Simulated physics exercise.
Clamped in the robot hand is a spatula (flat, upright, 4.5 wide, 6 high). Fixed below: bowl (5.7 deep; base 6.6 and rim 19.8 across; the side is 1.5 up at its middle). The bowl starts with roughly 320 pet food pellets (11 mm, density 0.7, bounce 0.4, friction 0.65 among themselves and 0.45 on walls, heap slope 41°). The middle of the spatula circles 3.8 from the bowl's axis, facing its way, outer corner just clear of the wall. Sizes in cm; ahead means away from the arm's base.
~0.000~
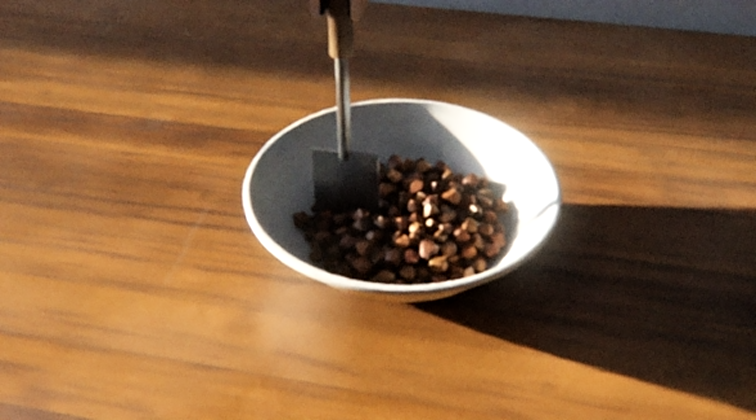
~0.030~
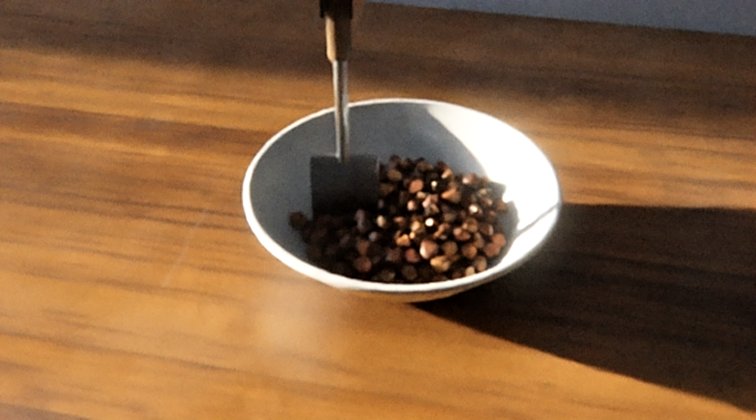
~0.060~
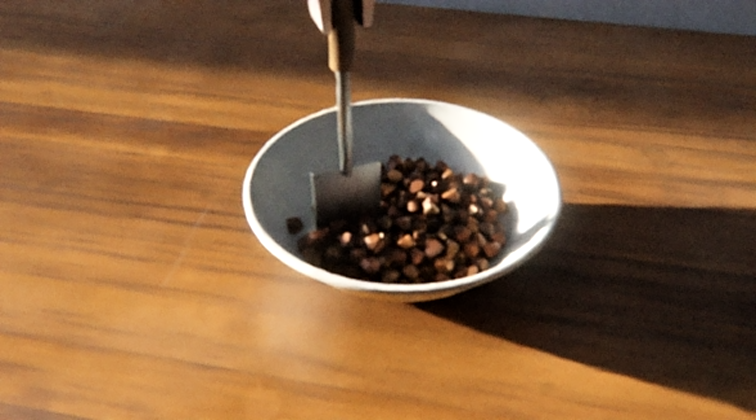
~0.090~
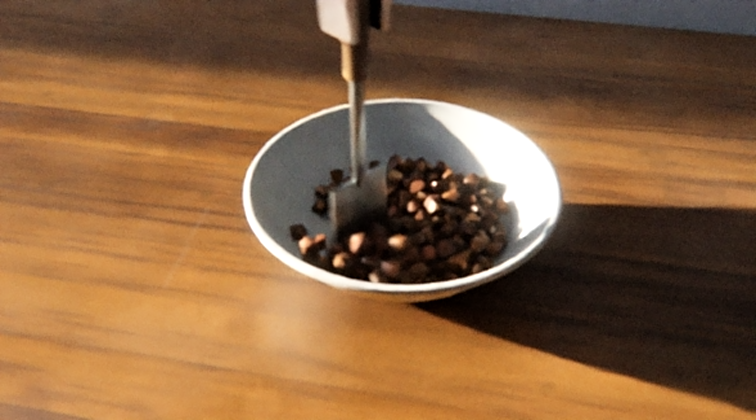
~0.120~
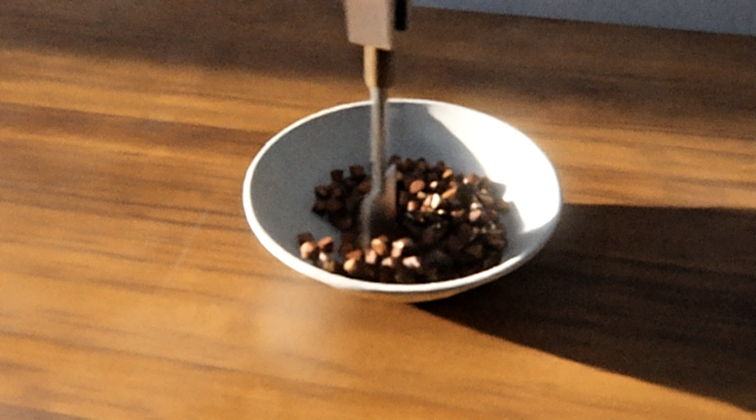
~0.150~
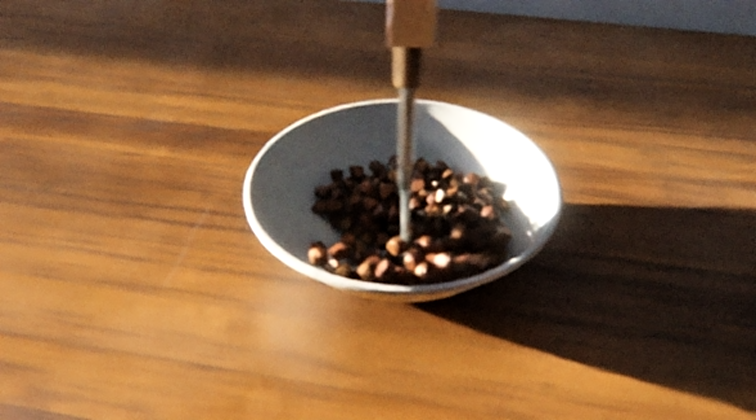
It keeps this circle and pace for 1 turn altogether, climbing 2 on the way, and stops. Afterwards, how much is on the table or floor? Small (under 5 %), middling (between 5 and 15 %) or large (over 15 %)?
Answer: Middling; between 5 and 15 % of the pet food pellets finish on the table or floor.
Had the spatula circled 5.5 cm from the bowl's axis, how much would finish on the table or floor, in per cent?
In that case some 0 per cent.
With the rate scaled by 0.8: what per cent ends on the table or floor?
About 5 per cent.
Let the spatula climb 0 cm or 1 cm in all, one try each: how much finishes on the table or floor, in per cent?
About 15 and 10 per cent.
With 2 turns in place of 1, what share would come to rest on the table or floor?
It would be near 10 per cent.
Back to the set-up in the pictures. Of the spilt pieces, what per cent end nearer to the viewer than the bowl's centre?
Some 30 per cent.
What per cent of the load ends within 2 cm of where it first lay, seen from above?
Roughly 20 per cent.
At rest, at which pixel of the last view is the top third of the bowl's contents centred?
Near (379, 180).
By 0.27 s, 199° round, highest piece 8 above the table; 312 in the bowl, 1 on the table or floor, 10 in flight or on the tool.
By 0.39 s, 296° round, highest piece 9 above the table; 298 in the bowl, 17 on the table or floor, 8 in flight or on the tool.
By 0.65 s, 0° round, highest piece 7 above the table; 292 in the bowl, 31 on the table or floor.
By 1.35 s, 0° round, highest piece 7 above the table; 292 in the bowl, 31 on the table or floor.
Final count, 292 in the bowl, 31 on the table or floor. That is 10 % on the table or floor.
